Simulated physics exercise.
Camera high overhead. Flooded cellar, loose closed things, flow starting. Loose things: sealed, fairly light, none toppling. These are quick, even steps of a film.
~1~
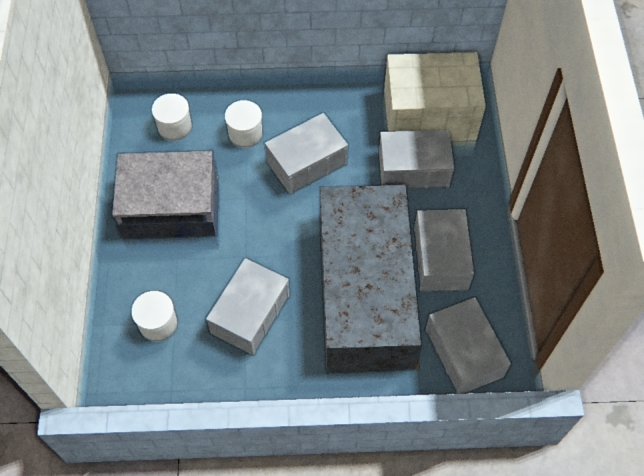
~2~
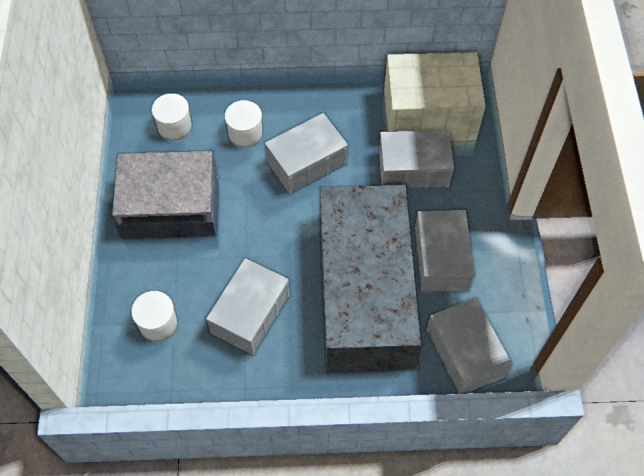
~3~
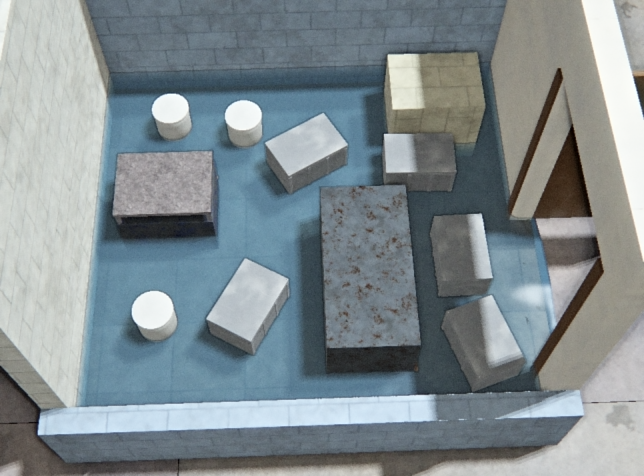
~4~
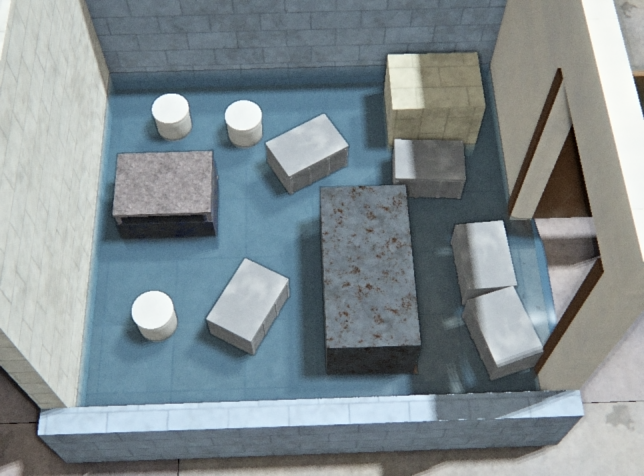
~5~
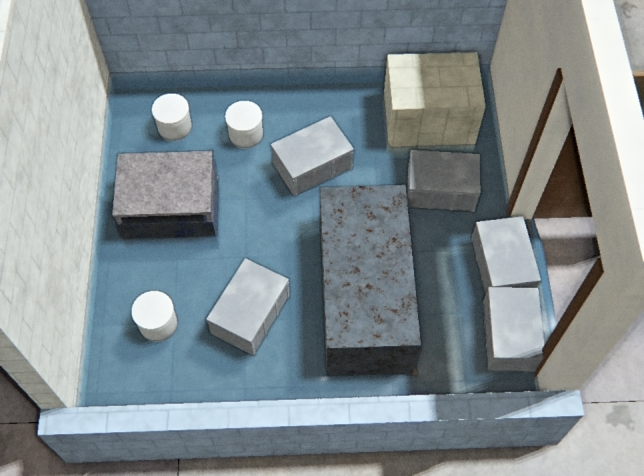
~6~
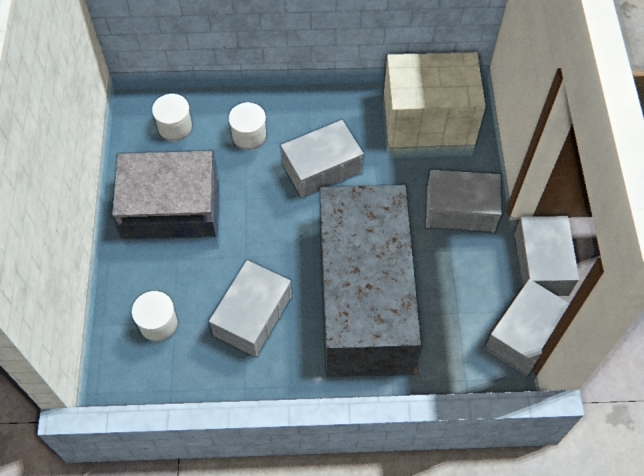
In a flooded cellar, the door opens and grey crates drift right toward the gap.
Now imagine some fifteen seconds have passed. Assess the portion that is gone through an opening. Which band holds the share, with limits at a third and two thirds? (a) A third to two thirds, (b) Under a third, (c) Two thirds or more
a.
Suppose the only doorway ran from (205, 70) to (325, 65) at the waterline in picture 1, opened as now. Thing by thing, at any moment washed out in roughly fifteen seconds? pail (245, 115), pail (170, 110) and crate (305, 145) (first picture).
First one flushed away, second flushed away, third flushed away.
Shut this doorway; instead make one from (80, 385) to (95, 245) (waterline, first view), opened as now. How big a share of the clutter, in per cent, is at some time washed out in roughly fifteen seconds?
About 60 %.
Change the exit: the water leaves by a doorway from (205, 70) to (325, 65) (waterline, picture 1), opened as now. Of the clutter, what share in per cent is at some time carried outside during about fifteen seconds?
About 80 per cent.
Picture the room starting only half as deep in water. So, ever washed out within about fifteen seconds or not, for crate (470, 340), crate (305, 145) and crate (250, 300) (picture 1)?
In turn: Swept away, swept away, remains.
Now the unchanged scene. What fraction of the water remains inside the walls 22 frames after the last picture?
Roughly 48 in a hundred.
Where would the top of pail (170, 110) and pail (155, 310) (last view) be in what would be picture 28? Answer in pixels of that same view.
Tops end up close to (274, 115) and (232, 326) respectively.
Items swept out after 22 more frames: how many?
5.
A moment on, 3 of 8 are out; 5 afloat.
Next, 4 of 8 are out; 4 afloat.
Later, 5 of 8 are out; 3 afloat.
In the end, 5 of 8 are out; 3 afloat.
